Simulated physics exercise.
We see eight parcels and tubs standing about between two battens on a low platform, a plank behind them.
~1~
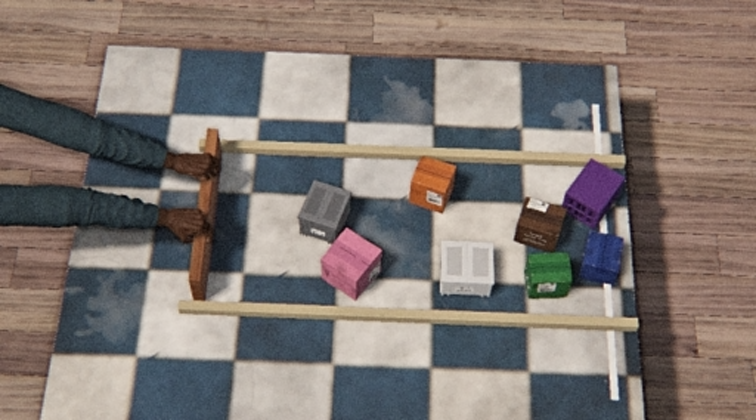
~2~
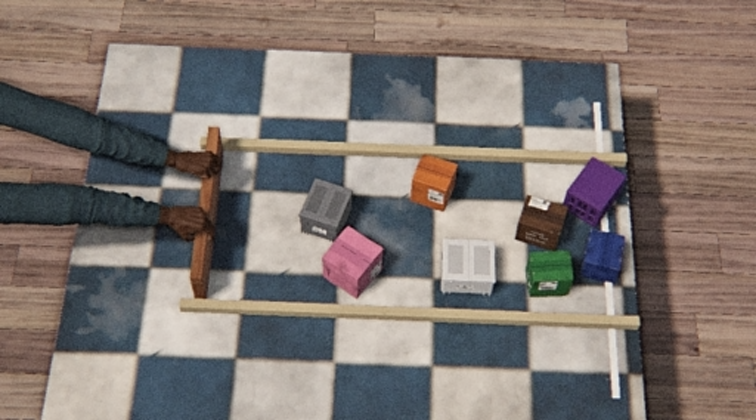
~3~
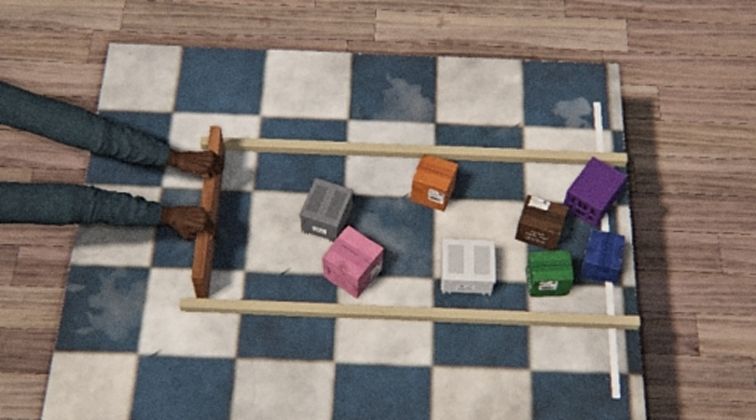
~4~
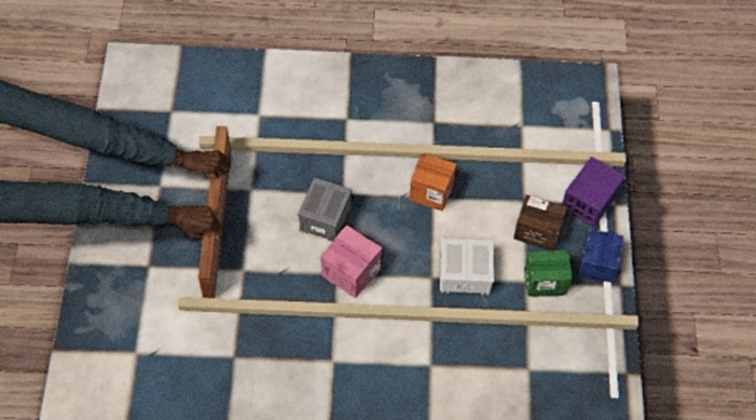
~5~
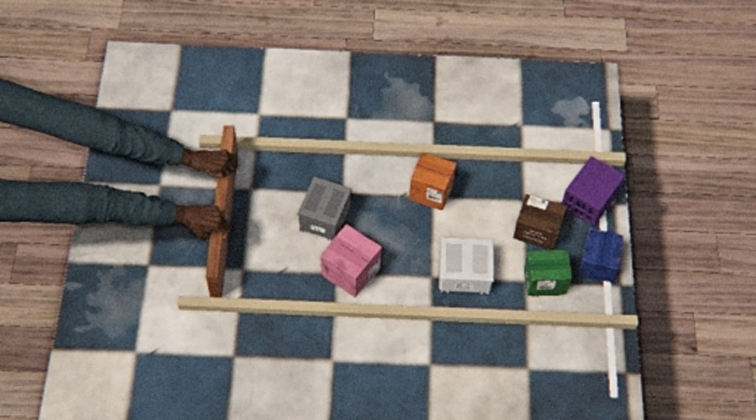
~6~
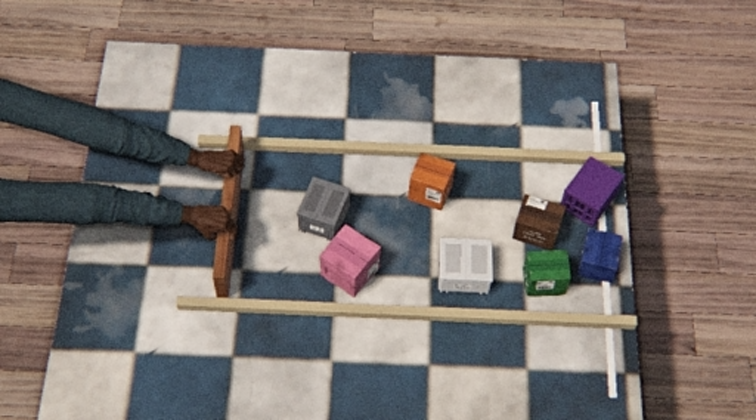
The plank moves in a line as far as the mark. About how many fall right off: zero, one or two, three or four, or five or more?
As it turns out, the number that fall off is five or more.
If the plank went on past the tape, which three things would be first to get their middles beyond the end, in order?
The order is the blue box, the green parcel, the white tote.
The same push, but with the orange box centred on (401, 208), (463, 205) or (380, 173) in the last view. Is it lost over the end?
Place by place, it is lost; falls; holds on.
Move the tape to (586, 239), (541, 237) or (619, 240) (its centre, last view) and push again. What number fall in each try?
In that order 5, 2 and 8.
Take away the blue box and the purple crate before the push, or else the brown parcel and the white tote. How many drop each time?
3 in the first case, 3 in the second.
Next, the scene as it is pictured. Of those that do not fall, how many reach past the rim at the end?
Overhanging: 3.
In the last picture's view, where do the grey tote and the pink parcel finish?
About (625, 220), and the other about (630, 262).
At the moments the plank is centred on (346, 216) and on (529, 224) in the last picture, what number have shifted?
By then 2, and 8.
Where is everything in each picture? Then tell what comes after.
In the first frame, blue box (601, 258); purple crate (593, 194); green parcel (548, 276); plank (206, 214); tape (605, 242).
In the second frame, purple crate (594, 192); white tote (468, 267).
In the third frame, green parcel (549, 274); pink parcel (353, 263).
In the fourth frame, blue box (601, 256); plank (215, 212).
In the fifth frame, purple crate (593, 191); grey tote (325, 210).
In the sixth frame, blue box (600, 256); purple crate (592, 191); green parcel (546, 274); plank (229, 211); tape (603, 240).
Early on, none off yet; blue box at rest near (600, 256); purple crate at rest near (592, 191); green parcel at rest near (546, 274).
A while later, none off yet; blue box at rest near (600, 256); purple crate at rest near (592, 191); green parcel travelled a little near (556, 275).
Further along, one off so far; blue box in the air near (649, 303); purple crate travelled a little near (602, 185); green parcel leaning a little near (653, 282).
Finally, the number that fall off is five or more; lost, white tote, brown parcel, green parcel, purple crate and blue box.
